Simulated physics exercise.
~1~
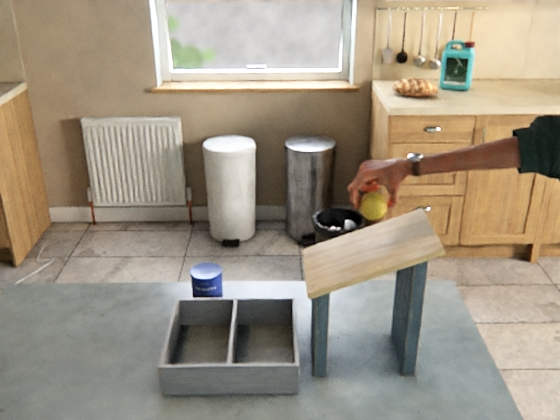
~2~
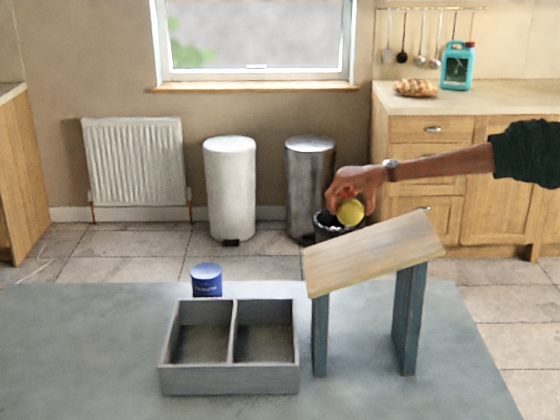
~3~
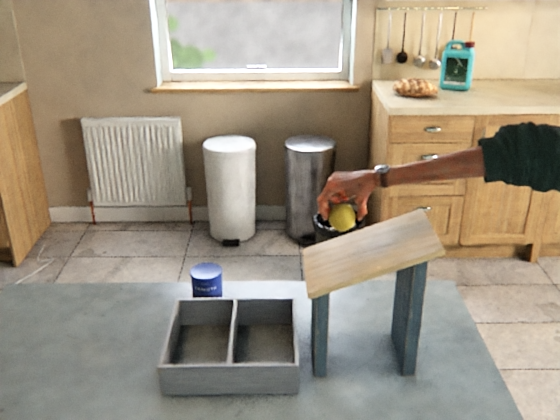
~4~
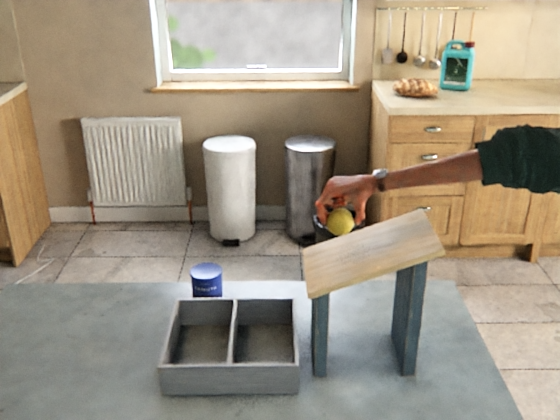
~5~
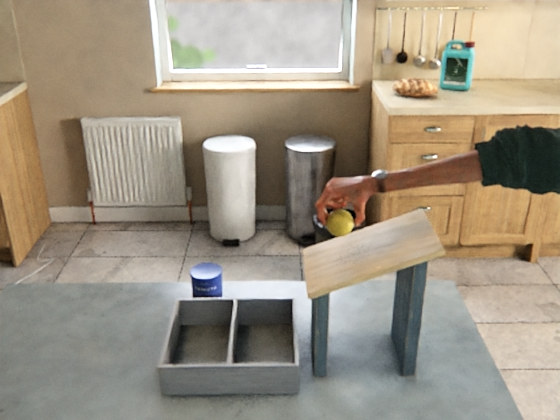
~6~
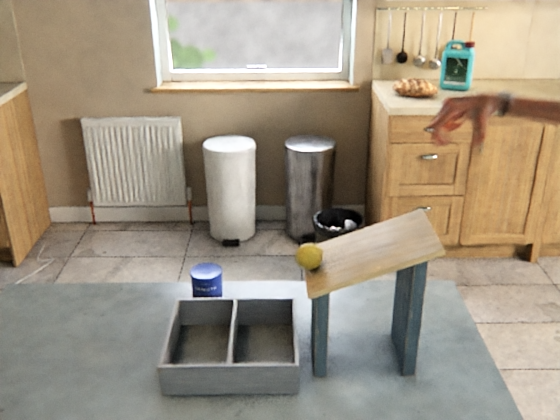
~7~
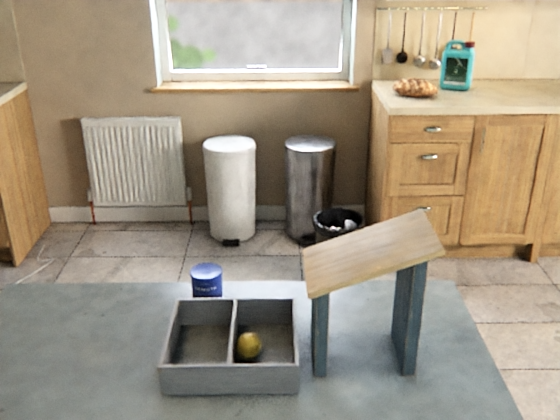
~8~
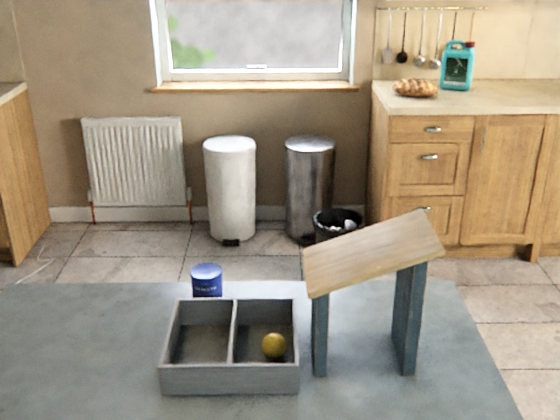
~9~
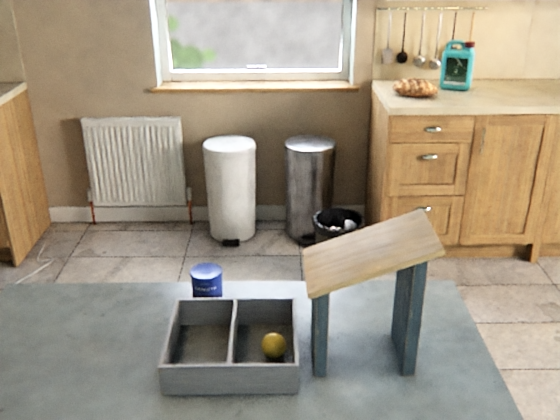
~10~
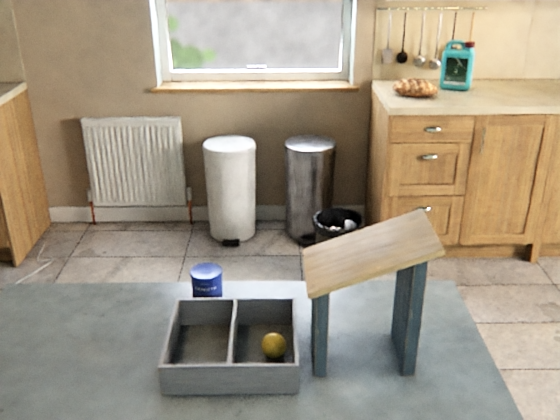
A yellow lemon is lowered by a hand onto a sloping wooden board and released, then rolls down to the left and drops into the nearer bay of a grey tray, shifting slightly right before resting there, while a blue tin stands still behind the tray.
